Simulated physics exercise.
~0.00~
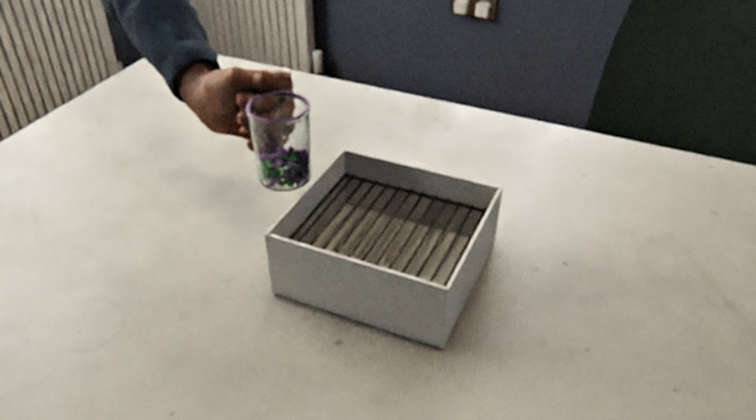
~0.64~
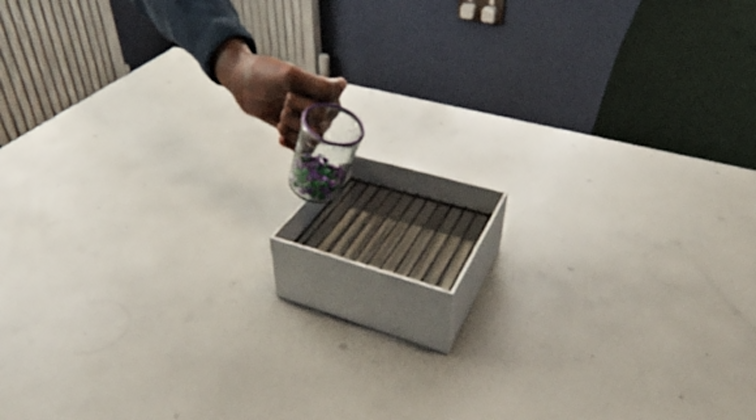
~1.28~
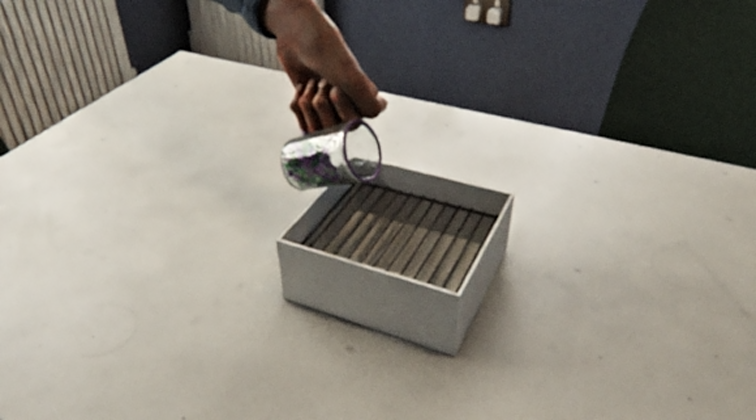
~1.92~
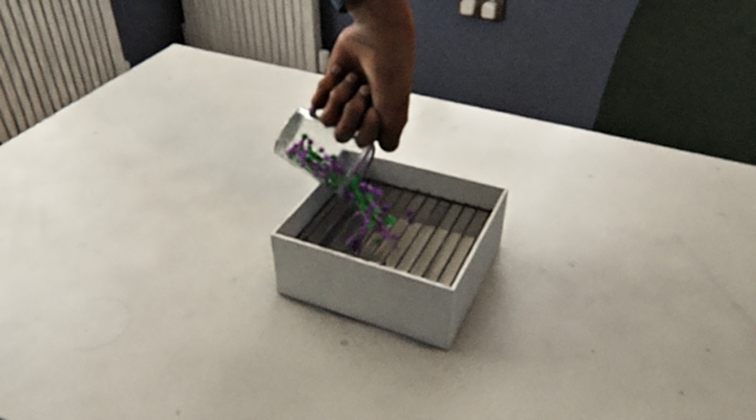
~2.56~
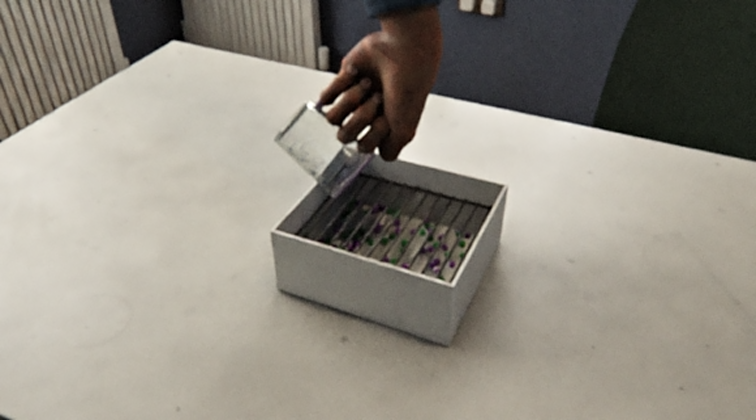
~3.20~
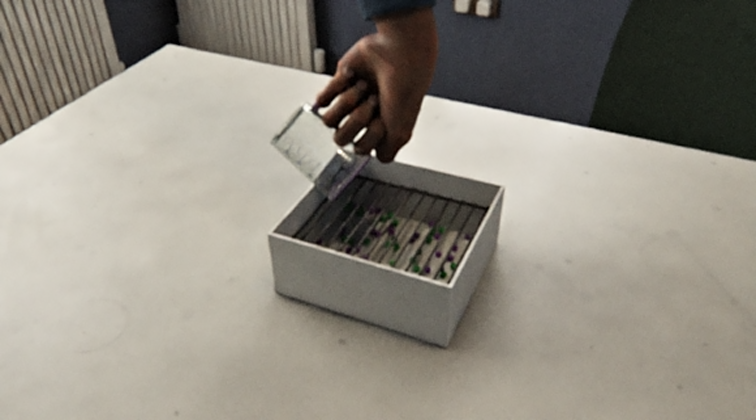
On a pale table, a hand tips purple and green pieces through a boxed rack.
